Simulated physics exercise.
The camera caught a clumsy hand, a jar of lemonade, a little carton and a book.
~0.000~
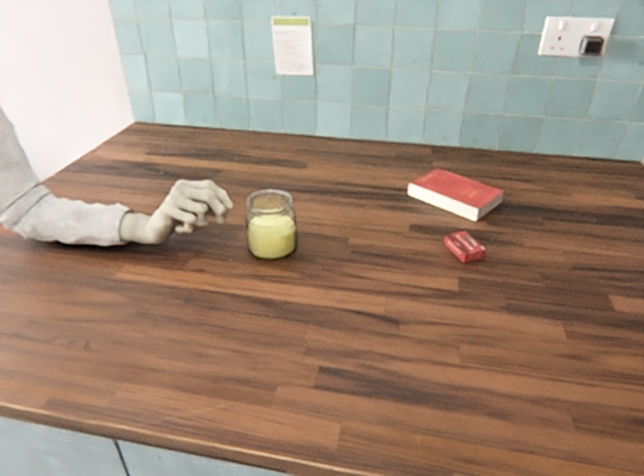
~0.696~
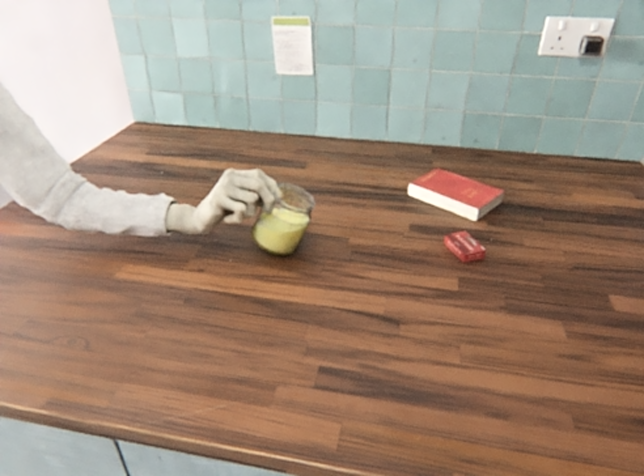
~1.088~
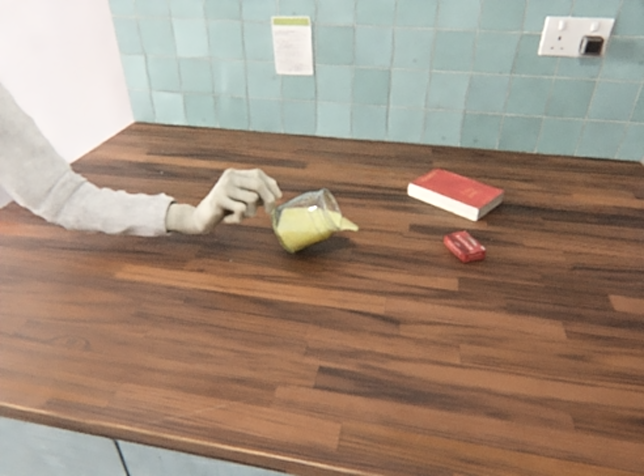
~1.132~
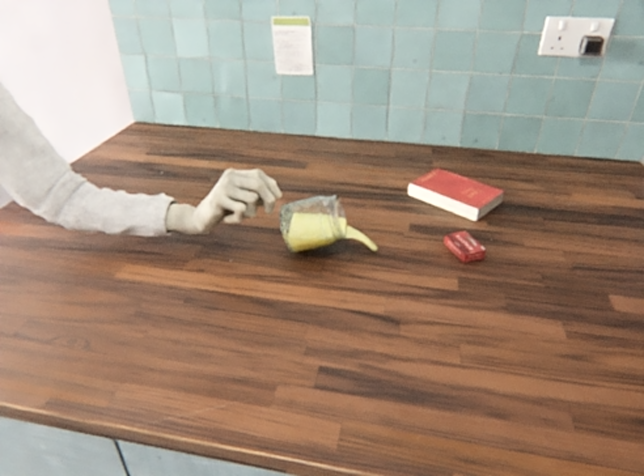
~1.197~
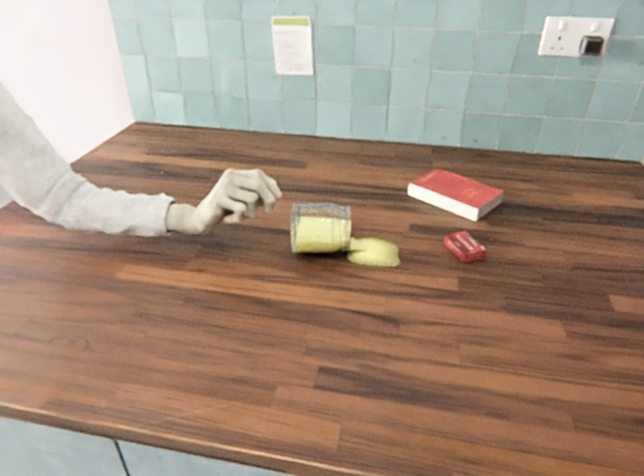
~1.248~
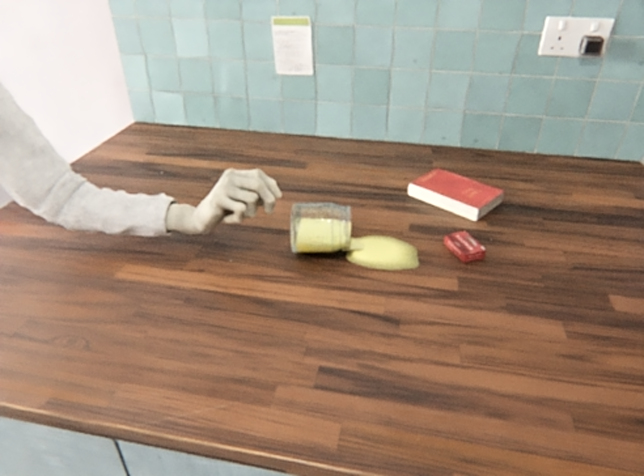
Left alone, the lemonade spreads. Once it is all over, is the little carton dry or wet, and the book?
Once it is over, the little carton is wet, the book is wet.
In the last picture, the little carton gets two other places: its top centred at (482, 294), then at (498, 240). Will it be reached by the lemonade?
It gets caught by the spill in the first try and gets caught by the spill in the second.
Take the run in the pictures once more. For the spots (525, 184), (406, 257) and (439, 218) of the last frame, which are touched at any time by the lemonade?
The opening spot comes out out of the spill, the second in the spill, the closing one in the spill.
After 1.6 s, the puddle covers about as much as a plate; the little carton is reached; the book is reached.
After 2.4 s, the puddle covers about as much as a tray; the little carton is reached; the book is reached.
After 3.6 s, the puddle covers about as much as a big tray; the little carton is reached; the book is reached.
